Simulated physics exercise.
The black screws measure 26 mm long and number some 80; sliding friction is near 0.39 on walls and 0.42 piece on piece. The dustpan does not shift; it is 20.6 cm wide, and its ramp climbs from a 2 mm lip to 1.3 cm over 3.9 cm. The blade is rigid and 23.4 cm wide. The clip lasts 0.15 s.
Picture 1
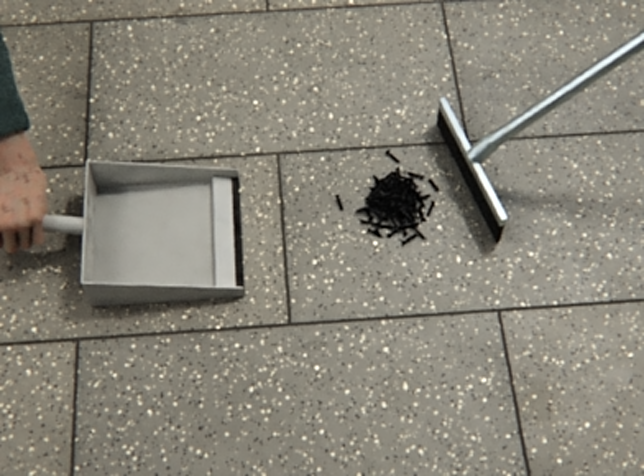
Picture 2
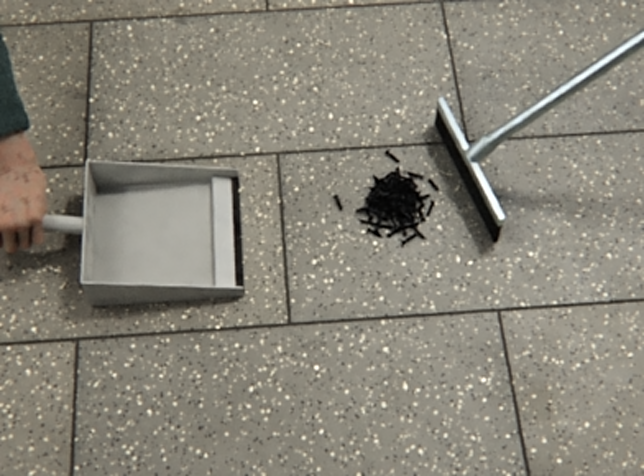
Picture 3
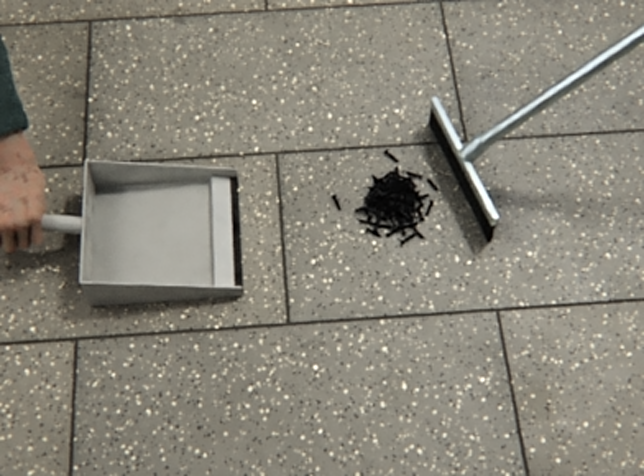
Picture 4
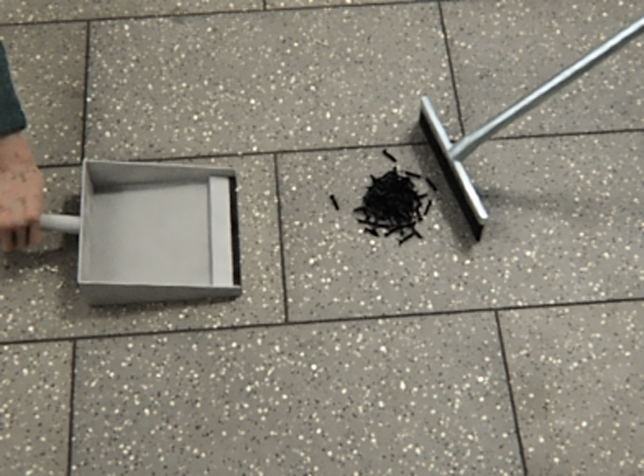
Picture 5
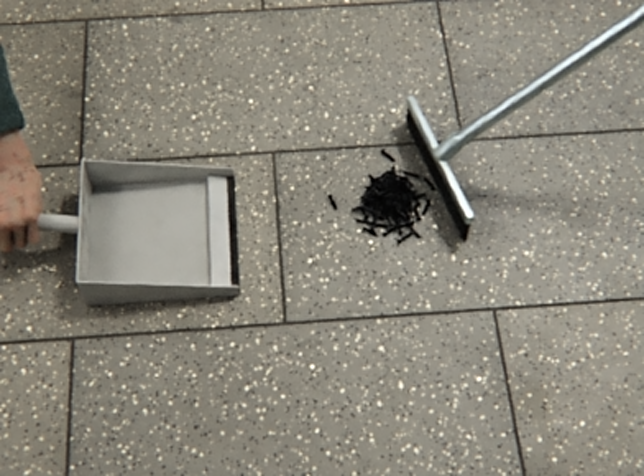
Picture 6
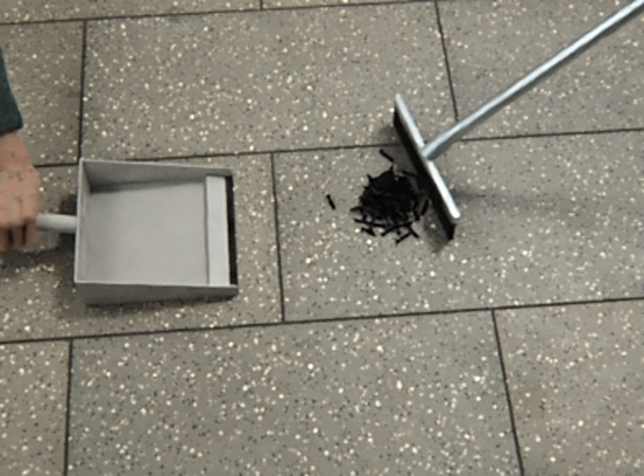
To begin with, a hand at the left holds a grey dustpan on a speckled tiled floor, with a pile of small black screws and a long-handled blade to its right. The blade slides left, slowly and then faster, until it meets the pile's right edge, while the pile stays almost unchanged.
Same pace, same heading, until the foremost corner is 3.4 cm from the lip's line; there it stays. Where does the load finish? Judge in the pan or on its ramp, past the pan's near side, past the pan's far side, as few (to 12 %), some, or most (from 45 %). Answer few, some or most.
Pan: Few, near side: Few, far side: Few.
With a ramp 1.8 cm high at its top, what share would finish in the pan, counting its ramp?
Then about 5 per cent.
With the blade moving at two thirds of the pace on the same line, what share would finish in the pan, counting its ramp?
Then about 0 per cent.
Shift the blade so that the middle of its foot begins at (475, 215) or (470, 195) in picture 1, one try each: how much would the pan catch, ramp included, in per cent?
About 0 and 0 per cent.
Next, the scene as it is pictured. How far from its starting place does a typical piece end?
Some 20 cm.
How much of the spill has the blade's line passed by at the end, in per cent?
Roughly 10 per cent.
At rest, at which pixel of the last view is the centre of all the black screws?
Around (255, 215).
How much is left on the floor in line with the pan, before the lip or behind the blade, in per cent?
Roughly 90 per cent.
Then, 0.18 s after the last picture, middle of the blade 18 cm from the lip; 0 % over the lip, far side 0 %, near side 0 %.
Then, 0.31 s after the last picture, middle of the blade 10 cm from the lip; 0 % over the lip, far side 5 %, near side 0 %.
Then, 0.56 s after the last picture, middle of the blade 6 cm from the lip; 5 % over the lip, far side 5 %, near side 0 %.
In the end, pan 5 %, near side 0 %, far side 5 %, in front of the lip or behind the blade 90 %.
